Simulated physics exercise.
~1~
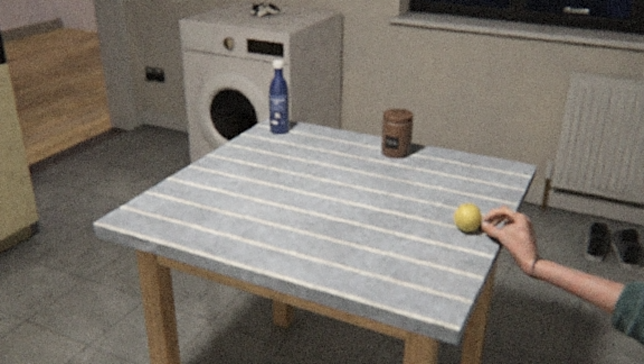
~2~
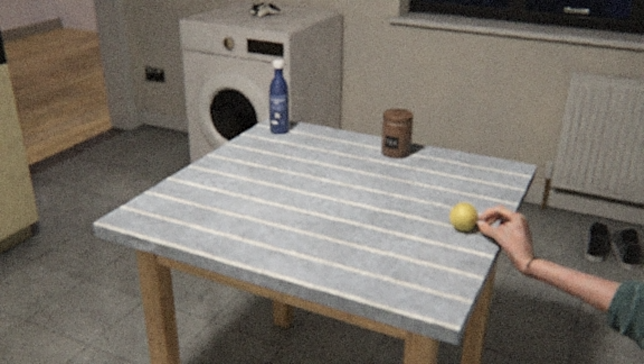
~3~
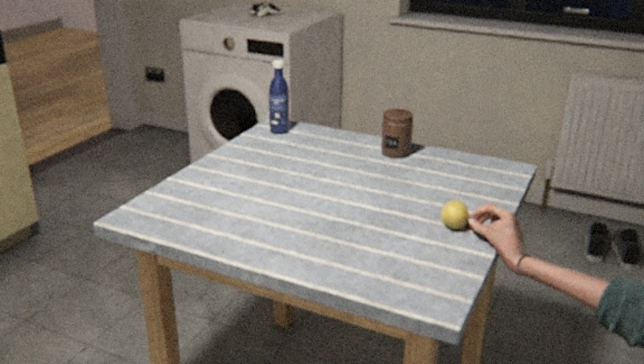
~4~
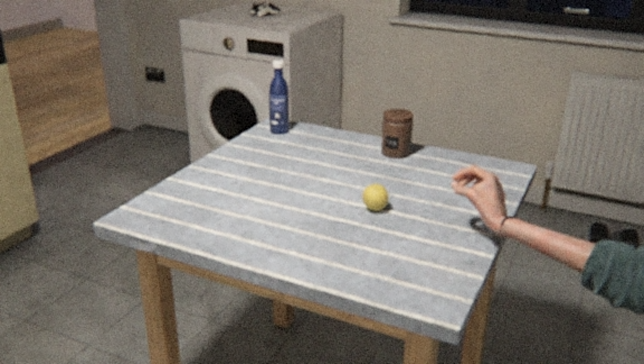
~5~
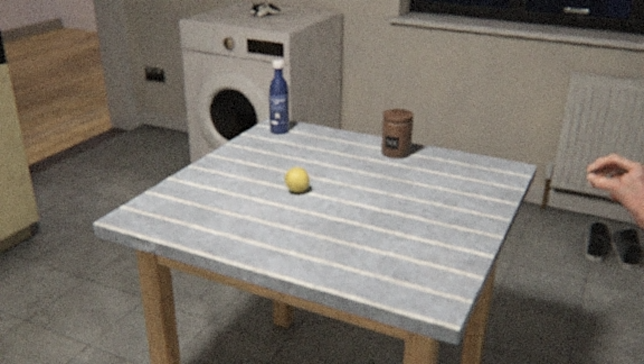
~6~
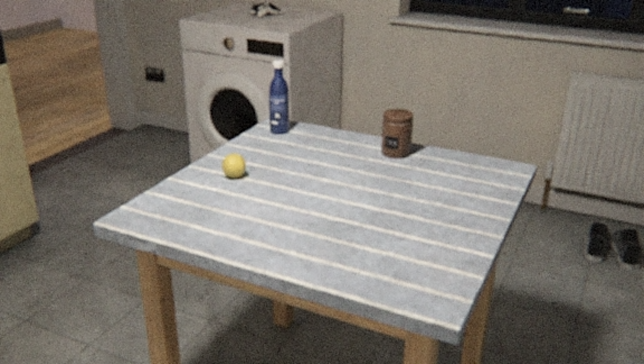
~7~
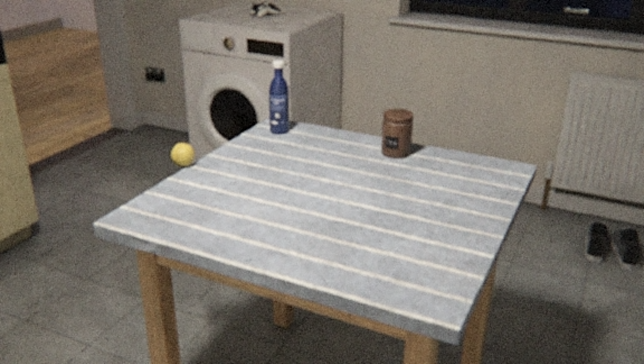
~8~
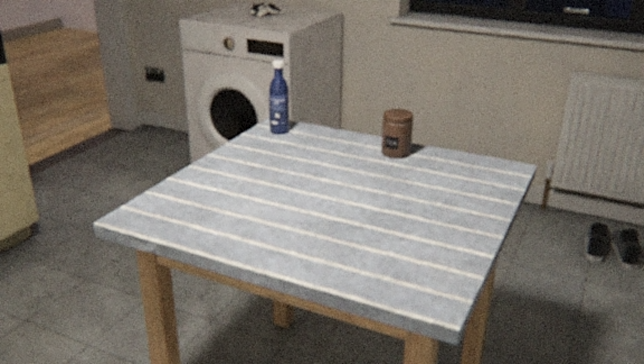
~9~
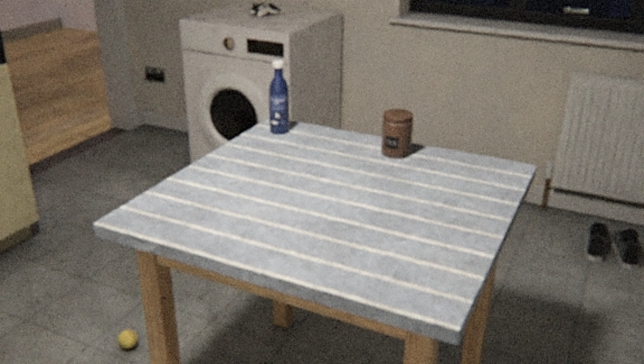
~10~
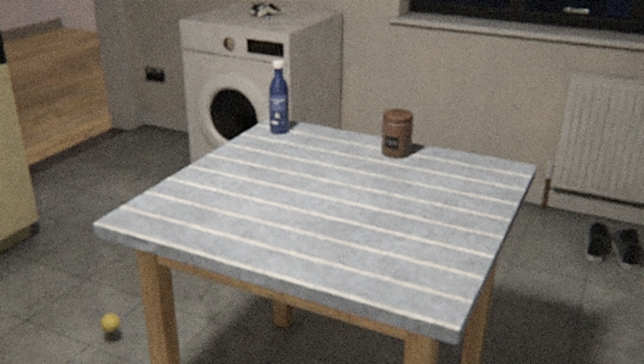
A hand reaches in from the right over a pale blue-grey table with white stripes, seen from above in a room with a washing machine behind. It holds a yellow lemon near the table's right side, while a blue bottle and a brown jar stand toward the back. The hand nudges the lemon left, lets go and draws back out of view. The lemon keeps moving left across the tabletop, passes over the far left edge and drops out of sight. It reappears on the grey floor at the lower left, shifting slightly farther left, while the bottle and jar stay put.
